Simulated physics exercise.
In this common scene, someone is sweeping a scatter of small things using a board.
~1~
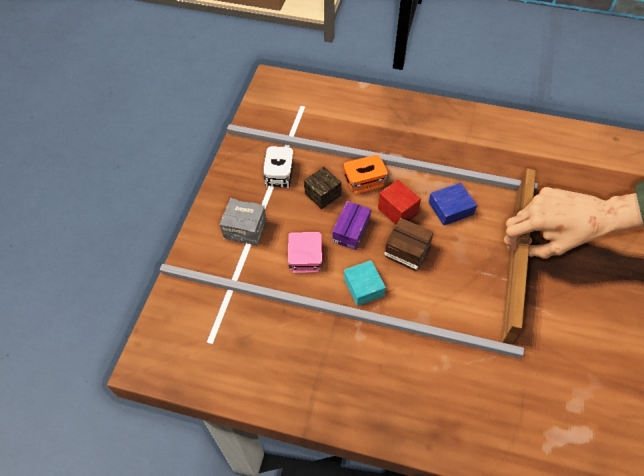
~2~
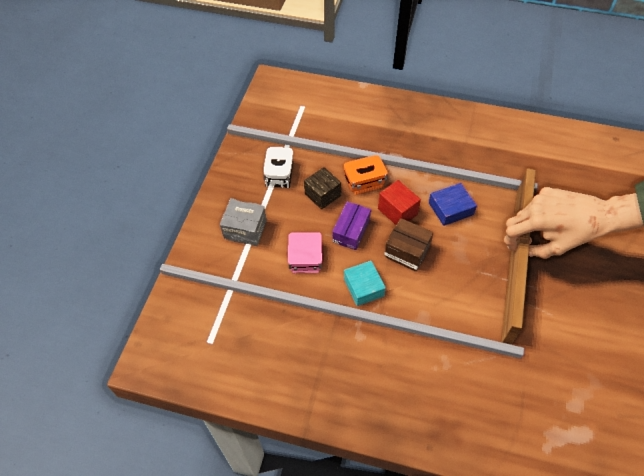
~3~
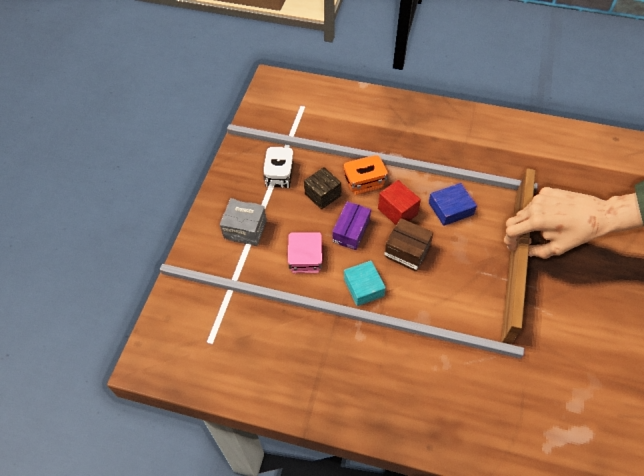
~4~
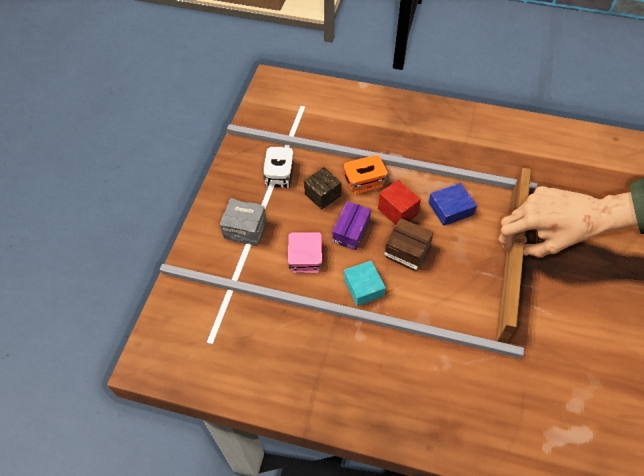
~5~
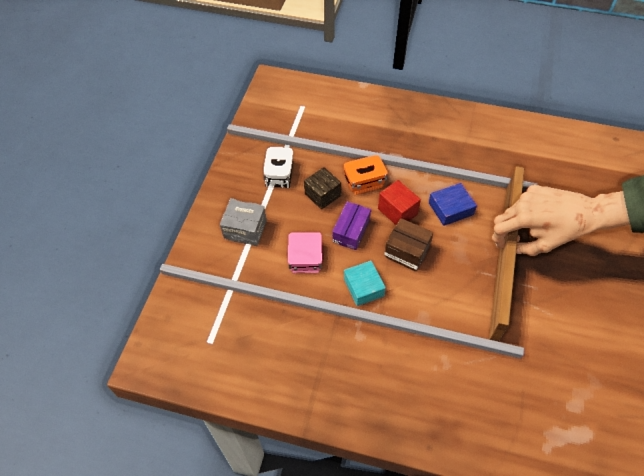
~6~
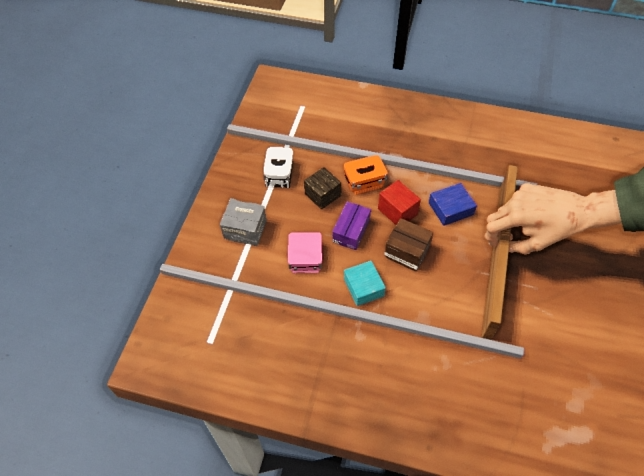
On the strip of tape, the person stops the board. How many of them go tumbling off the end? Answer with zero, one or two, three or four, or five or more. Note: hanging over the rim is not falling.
One or two.
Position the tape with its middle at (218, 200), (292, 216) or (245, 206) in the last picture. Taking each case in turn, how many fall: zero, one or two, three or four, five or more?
In that order: More than four; no fall at all; three to four.
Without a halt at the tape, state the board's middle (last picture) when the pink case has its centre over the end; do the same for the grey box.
The pink case puts it at (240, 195), the grey box at (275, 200).
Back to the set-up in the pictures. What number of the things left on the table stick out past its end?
2 in all.
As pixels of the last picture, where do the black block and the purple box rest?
I'd put one close to (219, 167) and the other close to (207, 199).
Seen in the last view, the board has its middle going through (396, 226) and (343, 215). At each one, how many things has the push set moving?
At that stage 6; at the next, 9.
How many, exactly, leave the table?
2, precisely.
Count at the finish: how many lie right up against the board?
Contact count: 3.
Early on, none off yet; grey box at rest near (244, 223); white case at rest near (279, 168); black block at rest near (323, 188).
Finally, the number that fall off is one or two; lost, white case and grey box.
